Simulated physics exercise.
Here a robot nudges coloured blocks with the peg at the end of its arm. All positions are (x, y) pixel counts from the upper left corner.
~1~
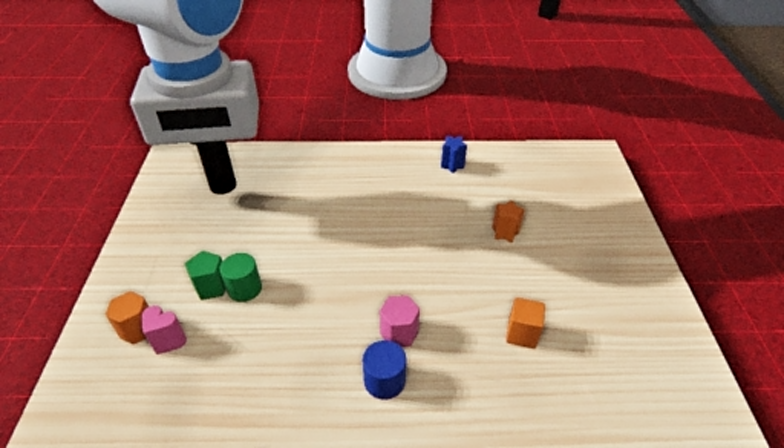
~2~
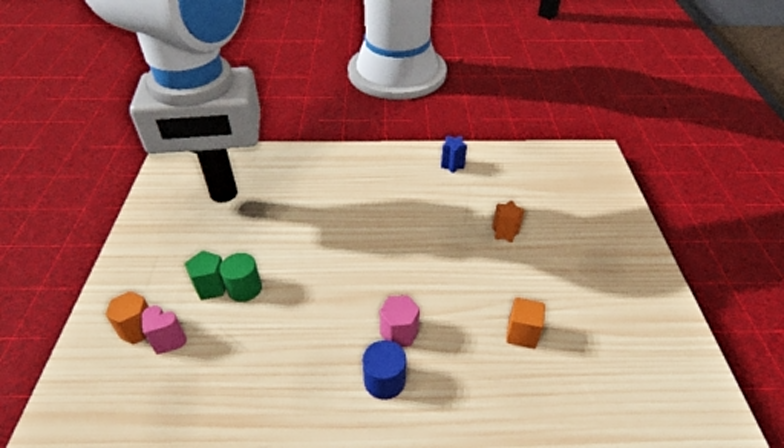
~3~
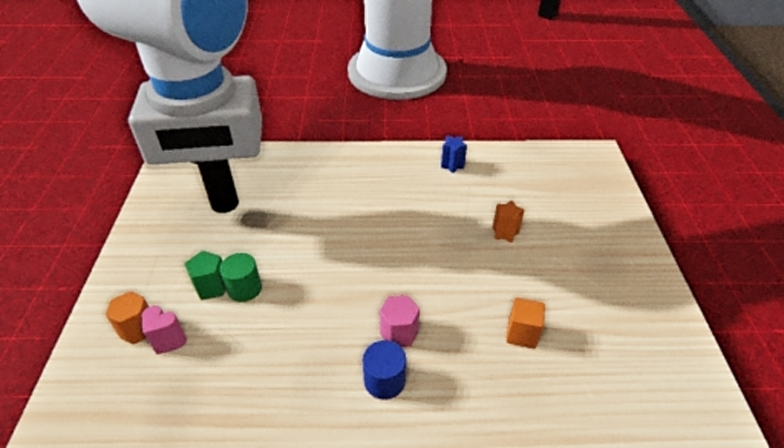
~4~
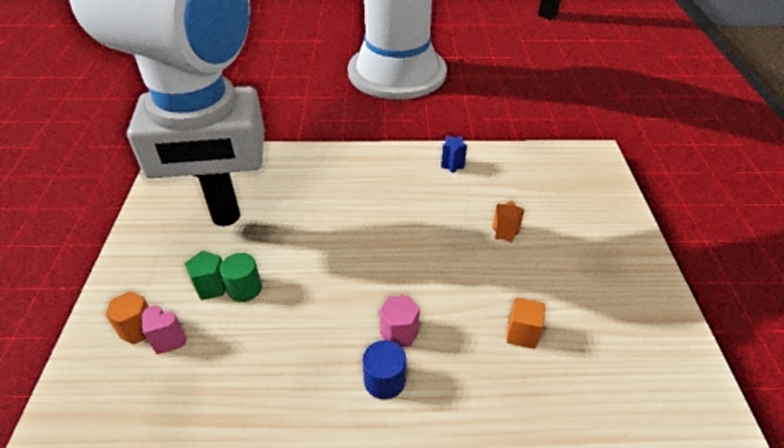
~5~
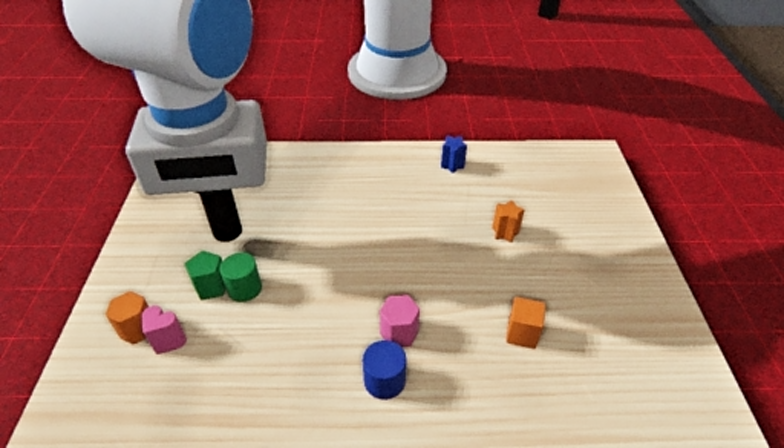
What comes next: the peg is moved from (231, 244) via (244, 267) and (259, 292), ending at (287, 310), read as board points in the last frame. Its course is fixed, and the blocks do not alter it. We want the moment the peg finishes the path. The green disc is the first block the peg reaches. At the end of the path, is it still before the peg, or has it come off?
I'd say the green disc has slipped off and sits beside or behind the peg.
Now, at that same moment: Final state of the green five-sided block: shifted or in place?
Well, the green five-sided block holds its place.
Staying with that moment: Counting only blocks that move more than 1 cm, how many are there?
It looks like one block will be pushed more than about 1 cm.
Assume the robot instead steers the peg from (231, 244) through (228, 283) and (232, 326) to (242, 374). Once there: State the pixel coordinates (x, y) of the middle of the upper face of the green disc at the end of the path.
Expect it around (262, 302).
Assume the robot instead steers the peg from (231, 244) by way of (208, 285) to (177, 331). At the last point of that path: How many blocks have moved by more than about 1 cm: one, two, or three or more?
Two get moved.
On the path given first. One third of the way, peg at (241, 256); green disc at (239, 269).
Two thirds of the way, peg at (256, 281); green disc at (243, 297).
At the end, peg at (284, 299); green five-sided block in place; green disc at (248, 308).
